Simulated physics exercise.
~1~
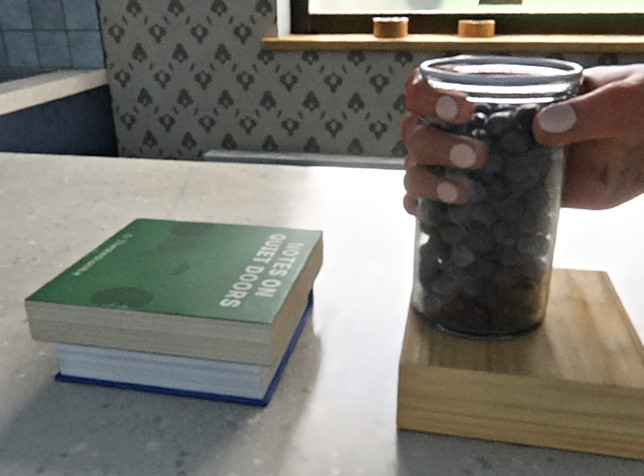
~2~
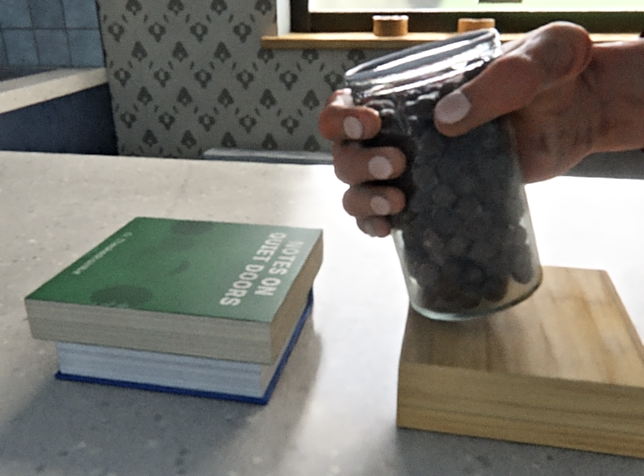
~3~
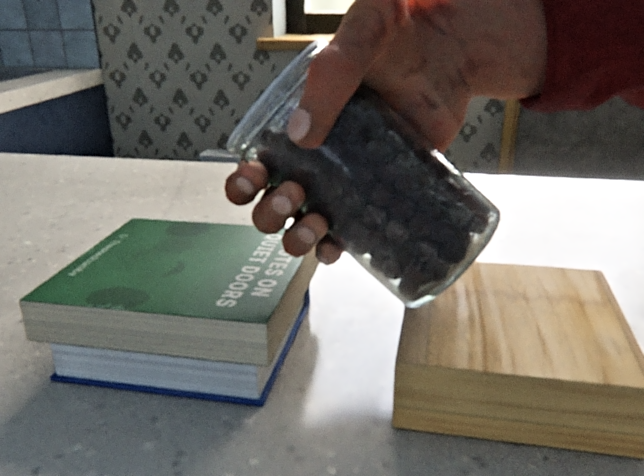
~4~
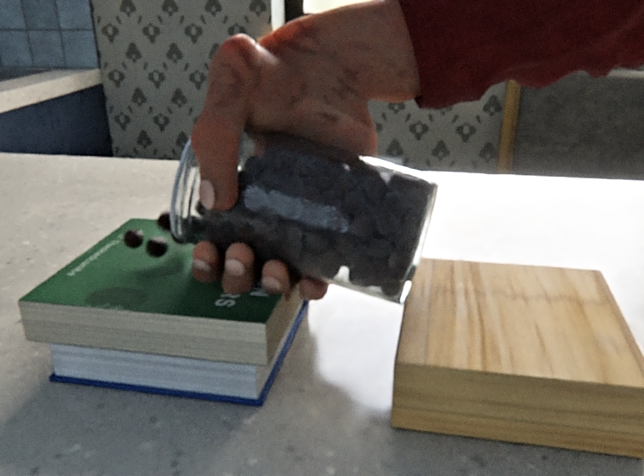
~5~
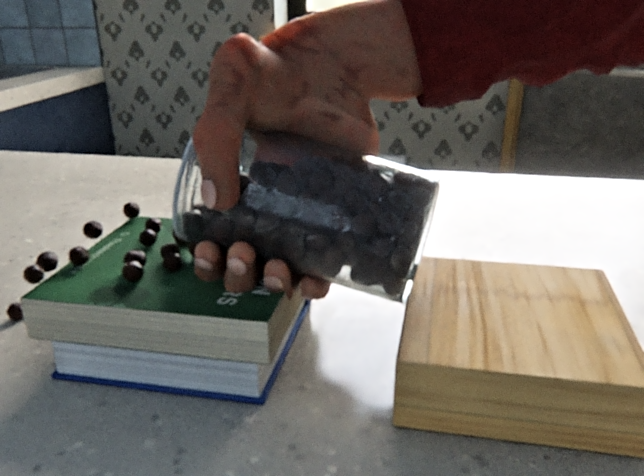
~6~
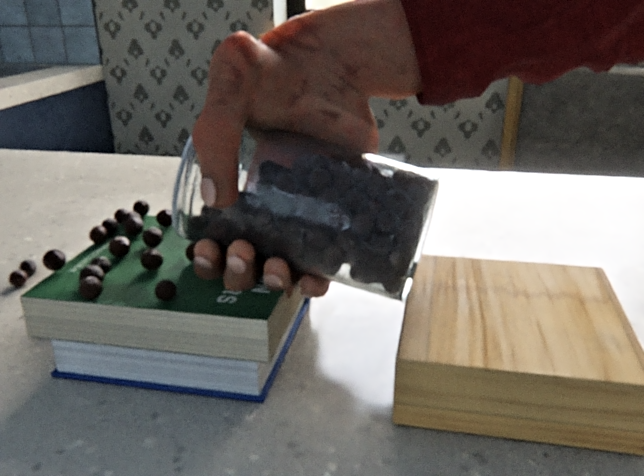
A hand tips a glass jar left over stacked books, spilling some dark balls out.
